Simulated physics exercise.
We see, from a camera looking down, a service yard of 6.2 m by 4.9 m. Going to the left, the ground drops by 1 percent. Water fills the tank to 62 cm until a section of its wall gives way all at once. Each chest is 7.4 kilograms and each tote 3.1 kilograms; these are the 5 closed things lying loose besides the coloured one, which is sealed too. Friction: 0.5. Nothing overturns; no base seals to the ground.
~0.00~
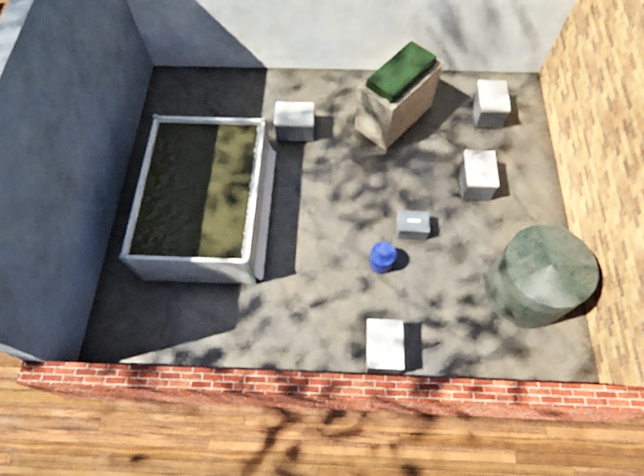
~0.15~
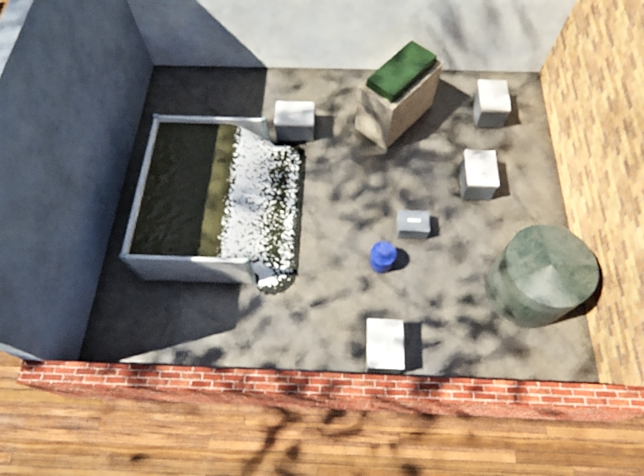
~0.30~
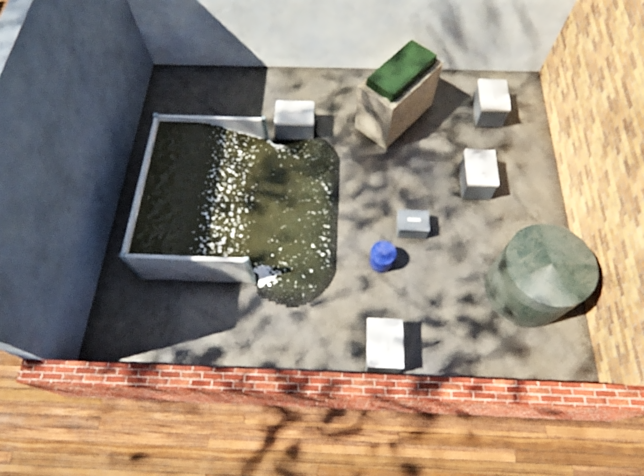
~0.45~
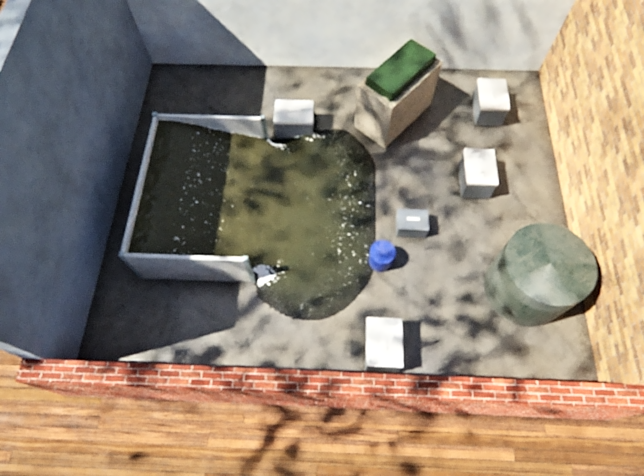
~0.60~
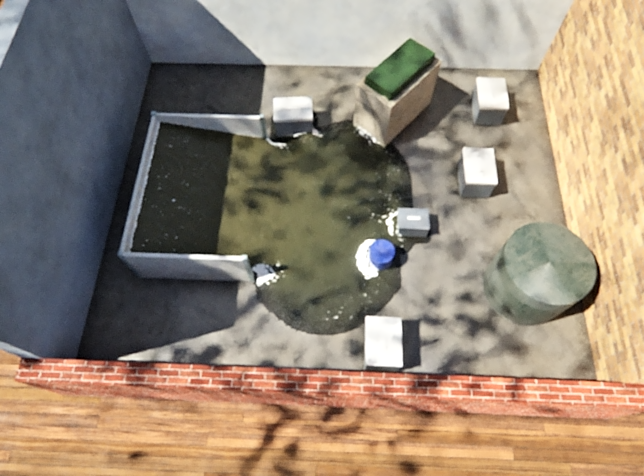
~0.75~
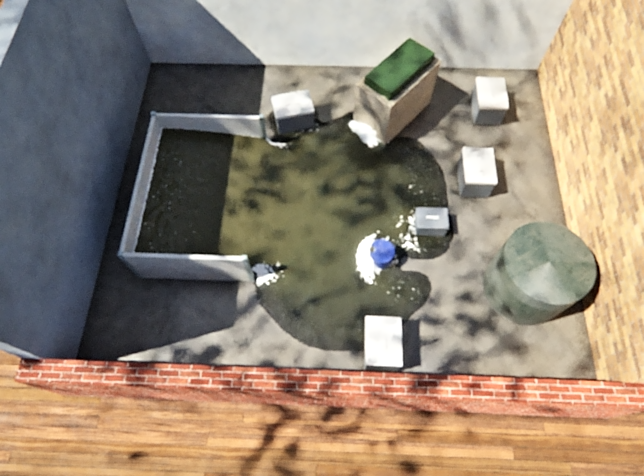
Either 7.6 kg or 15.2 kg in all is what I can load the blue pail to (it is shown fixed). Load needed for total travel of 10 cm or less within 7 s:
Neither.
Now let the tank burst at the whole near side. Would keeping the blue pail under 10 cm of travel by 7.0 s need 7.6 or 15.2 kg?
Result: Greater mass required.
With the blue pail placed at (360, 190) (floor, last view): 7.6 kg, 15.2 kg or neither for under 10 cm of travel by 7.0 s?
Lab note - result: Both options fail.
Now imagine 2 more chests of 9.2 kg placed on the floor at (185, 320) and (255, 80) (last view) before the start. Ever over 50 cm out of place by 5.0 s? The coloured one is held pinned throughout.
Going through them in that order, the answers are not too far and not too far.
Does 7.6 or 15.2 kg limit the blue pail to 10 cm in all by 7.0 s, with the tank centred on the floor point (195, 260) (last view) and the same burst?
Well, then even the heavier fails.
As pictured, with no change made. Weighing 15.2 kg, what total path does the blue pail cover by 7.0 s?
The distance adds up to about 300 cm.
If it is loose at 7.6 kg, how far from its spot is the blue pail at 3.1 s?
150 cm.
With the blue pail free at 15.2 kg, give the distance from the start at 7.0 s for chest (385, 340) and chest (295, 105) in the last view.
The first has moved 80 cm and the second 200 cm from the start.
After 1.4 s the blue pail would be 116 cm from its start with 7.6 kg and 71 cm from its start with 15.2 kg; 9 cm of water round it then.
After 3.1 s the blue pail would be 157 cm from its start with 7.6 kg and 143 cm from its start with 15.2 kg; 15 cm of water round it then.
After 4.9 s the blue pail would be 104 cm from its start with 7.6 kg and 88 cm from its start with 15.2 kg; 9 cm of water round it then.
After 7.0 s the blue pail would be 91 cm from its start with 7.6 kg and 87 cm from its start with 15.2 kg; 5 cm of water round it then.
